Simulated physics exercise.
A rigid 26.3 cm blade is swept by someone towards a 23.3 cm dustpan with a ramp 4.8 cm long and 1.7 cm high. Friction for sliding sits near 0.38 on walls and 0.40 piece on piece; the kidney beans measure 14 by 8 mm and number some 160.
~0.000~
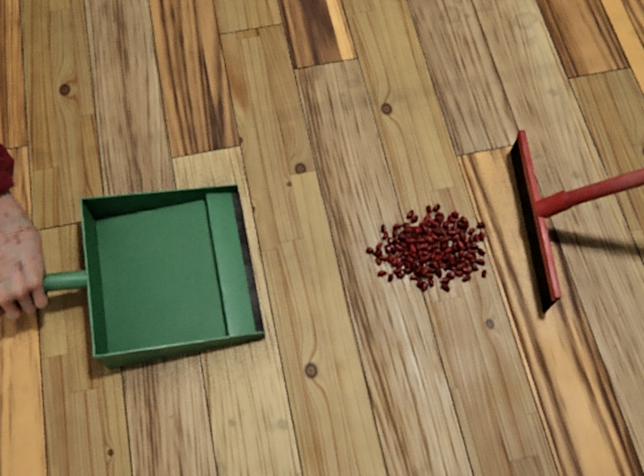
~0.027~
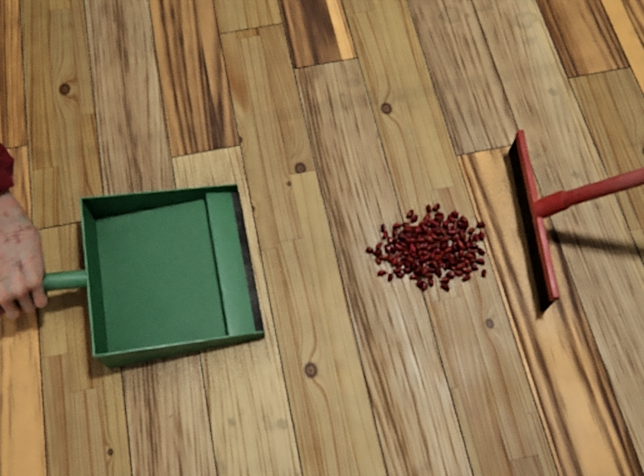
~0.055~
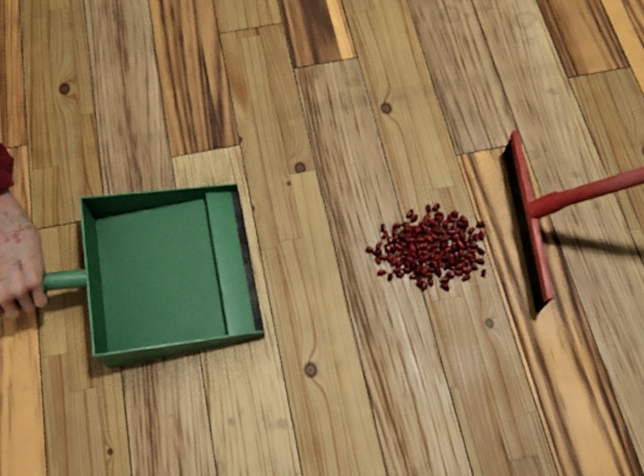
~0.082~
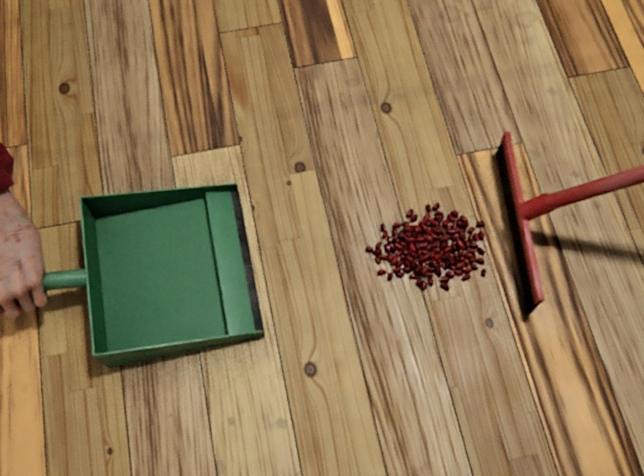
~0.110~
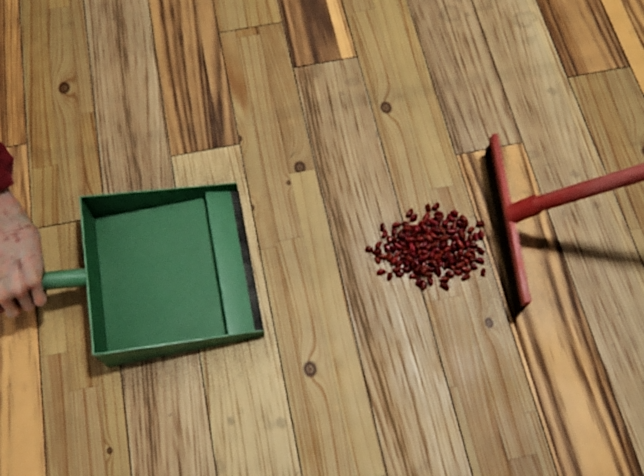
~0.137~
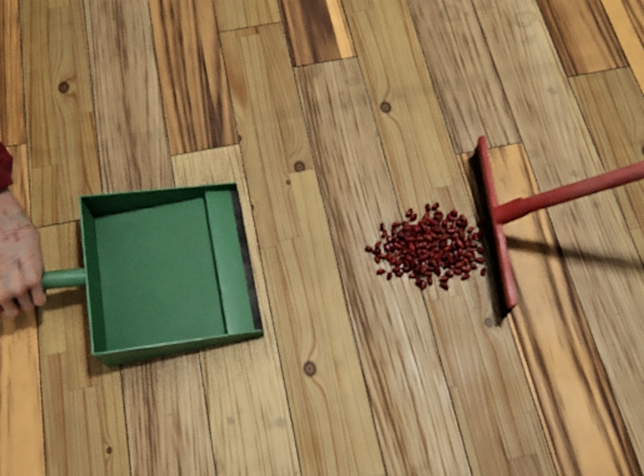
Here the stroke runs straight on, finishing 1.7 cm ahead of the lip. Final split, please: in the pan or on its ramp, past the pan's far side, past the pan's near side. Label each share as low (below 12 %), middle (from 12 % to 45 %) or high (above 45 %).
Pan - middle; far side - low; near side - low.
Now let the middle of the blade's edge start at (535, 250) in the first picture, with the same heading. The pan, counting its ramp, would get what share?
Roughly 25 percent, ramp included.
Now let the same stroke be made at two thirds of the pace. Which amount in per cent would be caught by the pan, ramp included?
Share: About 35 %.
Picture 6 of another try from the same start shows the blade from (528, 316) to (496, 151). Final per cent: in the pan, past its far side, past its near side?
You'd see pan at 0, far at 0 and near at 30.
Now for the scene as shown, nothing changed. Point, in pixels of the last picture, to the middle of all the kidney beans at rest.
Centre at rest, approx.: (254, 275) px.
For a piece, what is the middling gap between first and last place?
It comes to some 28 cm.
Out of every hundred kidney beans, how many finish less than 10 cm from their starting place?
About 0 percent.
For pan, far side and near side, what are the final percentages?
Pan 35; far side 5; near side 10.
After 0.37 s, middle of the blade 19 cm from the lip; 0 % over the lip, far side 0 %, near side 5 %.
Then, at 0.52 s, middle of the blade 9 cm from the lip; 0 % over the lip, far side 0 %, near side 5 %.
After 0.80 s, middle of the blade 3 cm from the lip; 40 % over the lip, far side 5 %, near side 10 %.
At rest (2.6 s), pan 35 %, far side 5 %, near side 10 %, in front of the lip or behind the blade 50 %.
